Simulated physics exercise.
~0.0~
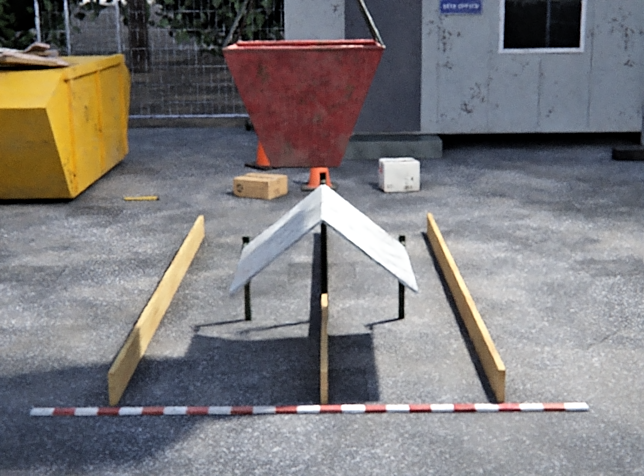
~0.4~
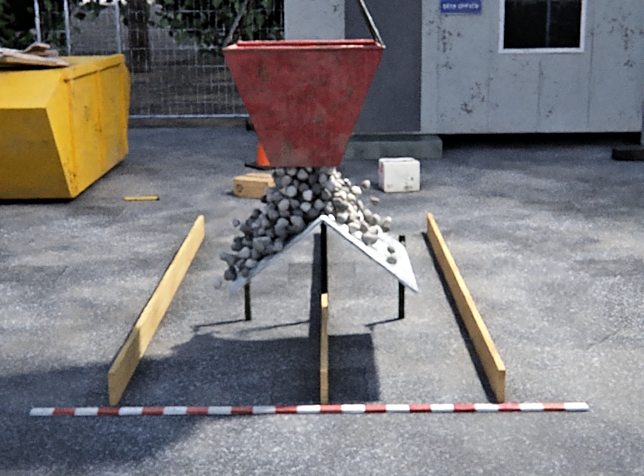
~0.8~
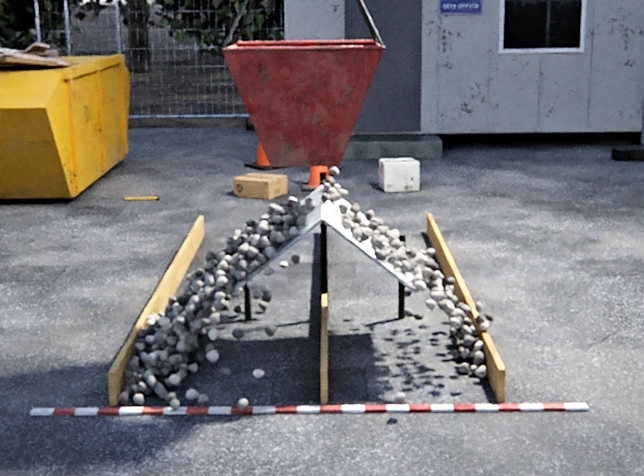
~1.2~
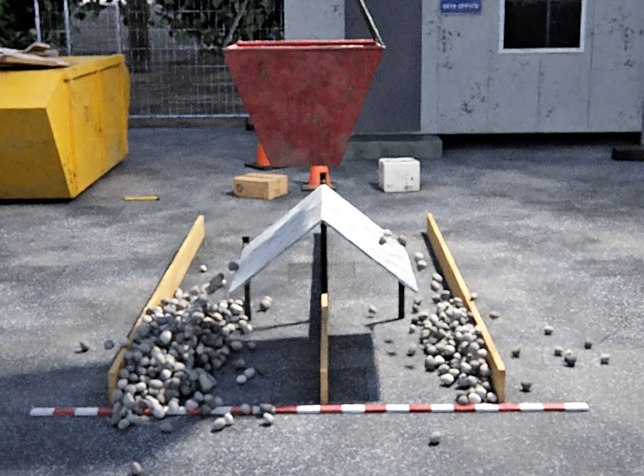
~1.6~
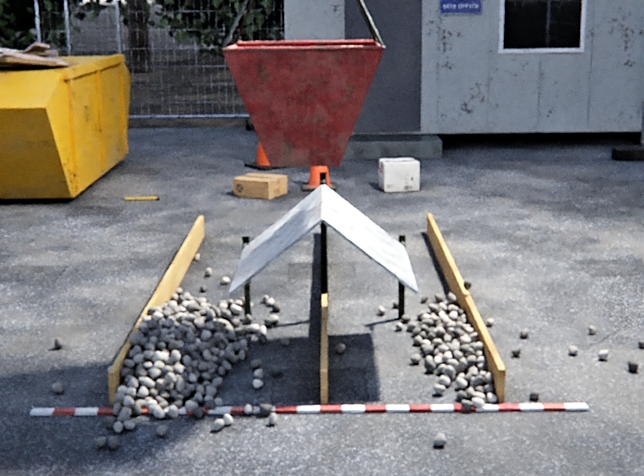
Grey stones poured from the bottom of a hanging red skip onto a peaked metal sheet and tumbled down both slopes between wooden boards, finally settling in a large left pile and a smaller right one, with a few strays scattered outside.
